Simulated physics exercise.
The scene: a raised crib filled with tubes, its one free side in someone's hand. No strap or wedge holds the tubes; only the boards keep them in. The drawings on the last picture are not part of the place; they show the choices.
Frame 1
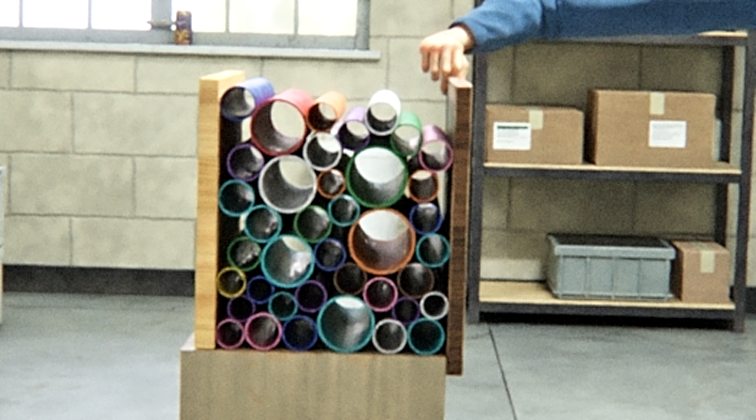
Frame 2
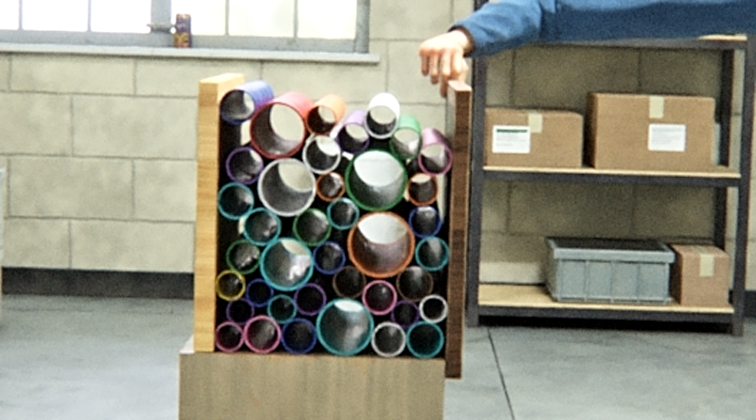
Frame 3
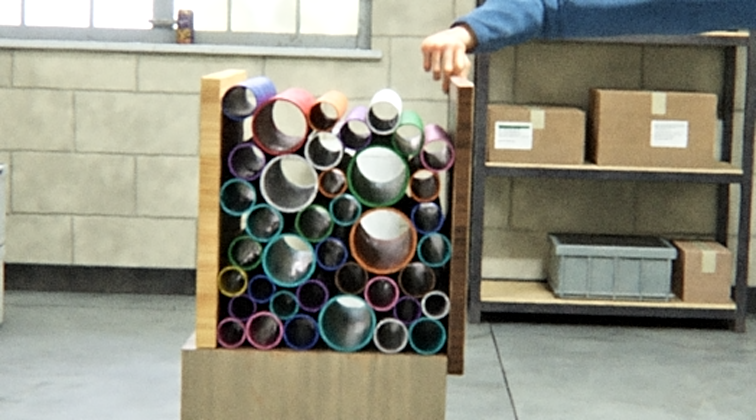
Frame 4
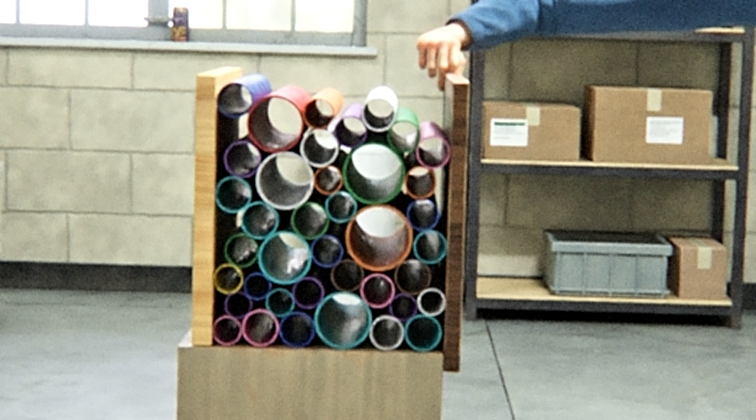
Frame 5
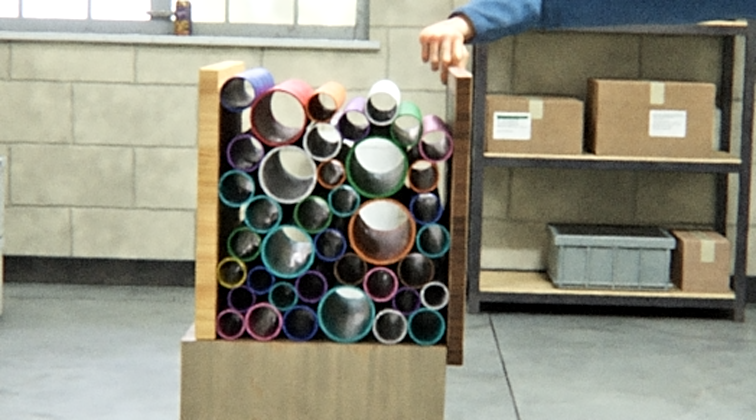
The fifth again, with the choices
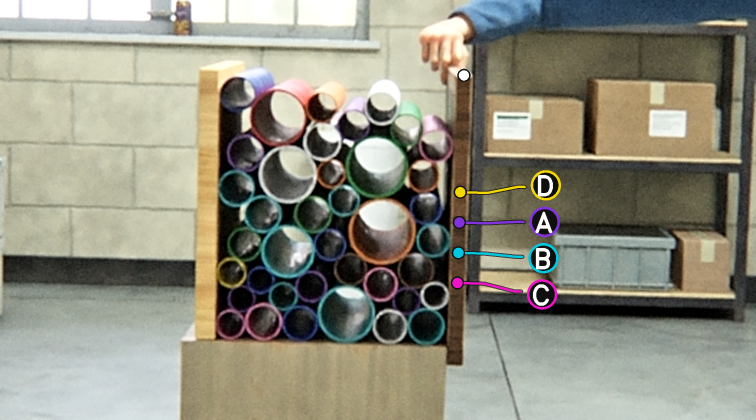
Dozens of open-ended tubes in many colours and sizes fill a wooden crib on a raised block, seen end-on from straight ahead in a room with pale block walls. A window is behind at upper left, boxes and a grey bin sit on shelves at right, and a blue-sleeved arm reaches to the dark right board. The view jitters slightly while hand, board and tubes barely move.
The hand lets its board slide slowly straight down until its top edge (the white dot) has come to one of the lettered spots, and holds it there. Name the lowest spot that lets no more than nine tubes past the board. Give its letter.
Lower it to C and no more.
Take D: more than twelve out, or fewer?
At D, fewer than twelve.
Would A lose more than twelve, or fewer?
At A, fewer than twelve.
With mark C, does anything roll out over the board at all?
Yes, at C.
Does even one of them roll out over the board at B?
At B: Yes.
On the marked copy, A at (459, 223); B at (459, 253); C at (458, 283); D at (460, 192); the white dot at (464, 76).
Taking C. A third of the way, top of the board (452, 163).
Two thirds of the way, top of the board (449, 261).
When it is over, top of the board (449, 282), about six out over the board.
As for the rest, A about four out over the board; B about four out over the board; D one out over the board.
